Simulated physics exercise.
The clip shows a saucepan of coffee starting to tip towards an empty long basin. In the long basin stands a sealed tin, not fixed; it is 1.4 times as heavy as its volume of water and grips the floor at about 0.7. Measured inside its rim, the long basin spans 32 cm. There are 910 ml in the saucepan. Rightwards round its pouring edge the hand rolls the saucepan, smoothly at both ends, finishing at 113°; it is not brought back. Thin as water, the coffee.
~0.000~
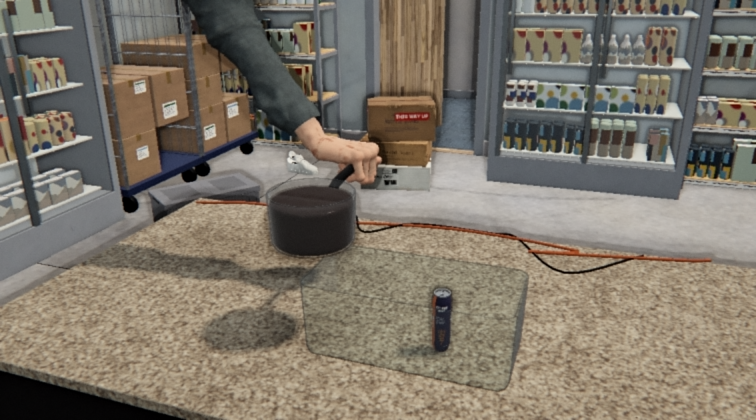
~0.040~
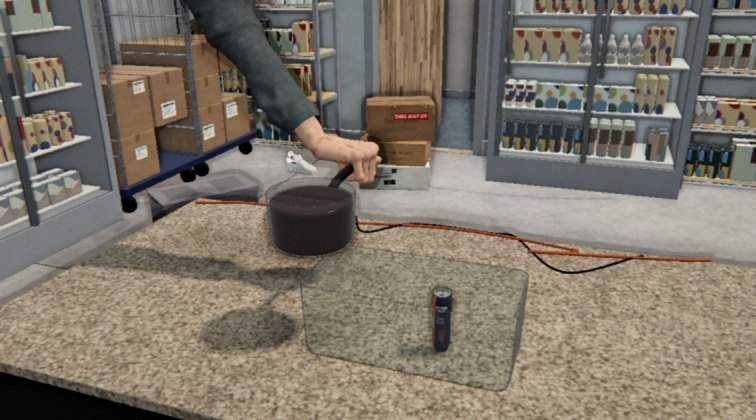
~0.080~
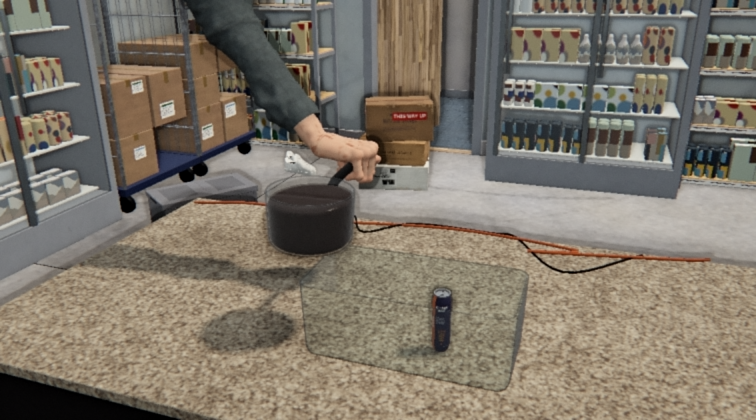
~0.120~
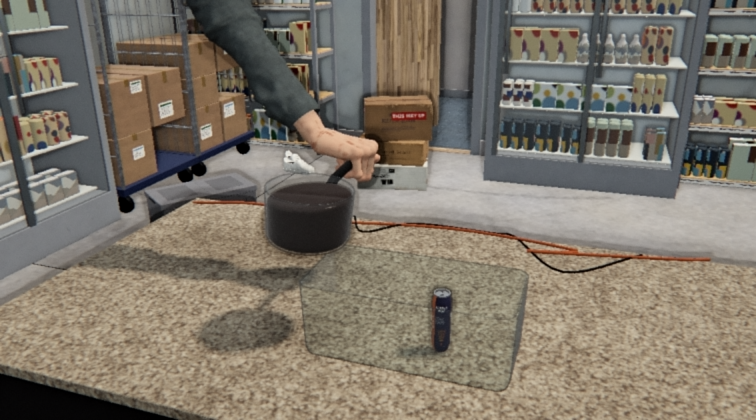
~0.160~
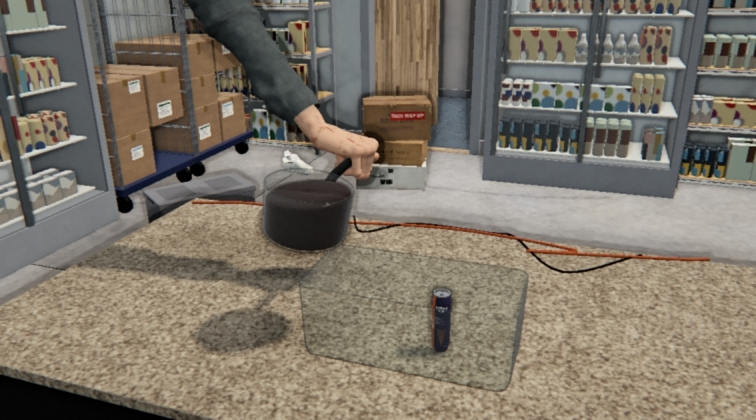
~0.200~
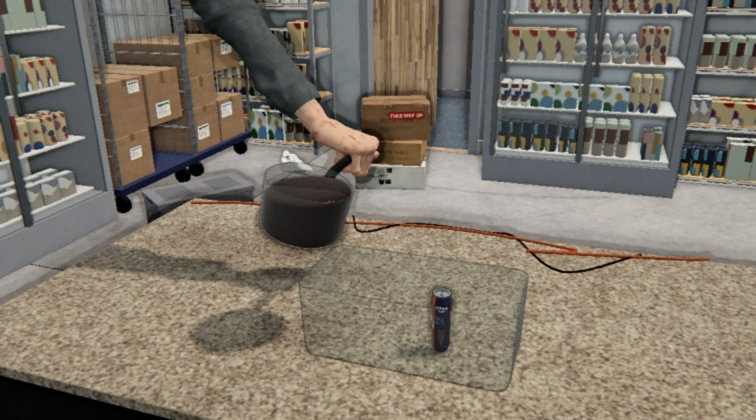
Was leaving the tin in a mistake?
It tips over.
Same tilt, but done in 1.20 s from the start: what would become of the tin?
In that case the tin overturns.
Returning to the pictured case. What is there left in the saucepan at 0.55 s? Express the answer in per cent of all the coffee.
Roughly 60 per cent.
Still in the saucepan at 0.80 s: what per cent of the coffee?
Around 7 in a hundred.
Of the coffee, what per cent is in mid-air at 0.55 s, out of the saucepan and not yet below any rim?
About 34 per cent.
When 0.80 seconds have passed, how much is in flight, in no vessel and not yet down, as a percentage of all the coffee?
Roughly 20 per cent.
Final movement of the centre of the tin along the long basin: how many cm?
Roughly 6.0 cm.
After 0.55 s the tilt is 80° and 60 per cent is still to pour; the tin stands where it began.
After 0.80 s the tilt is 112° and 7 per cent is still to pour; the tin leans 20°.
After 1.07 s the tilt is 113° and 0 per cent is still to pour; the tin lies on its side.
After 1.36 s the tilt is 113° and 0 per cent is still to pour; the tin lies on its side.
In the end the tin lies on its side.
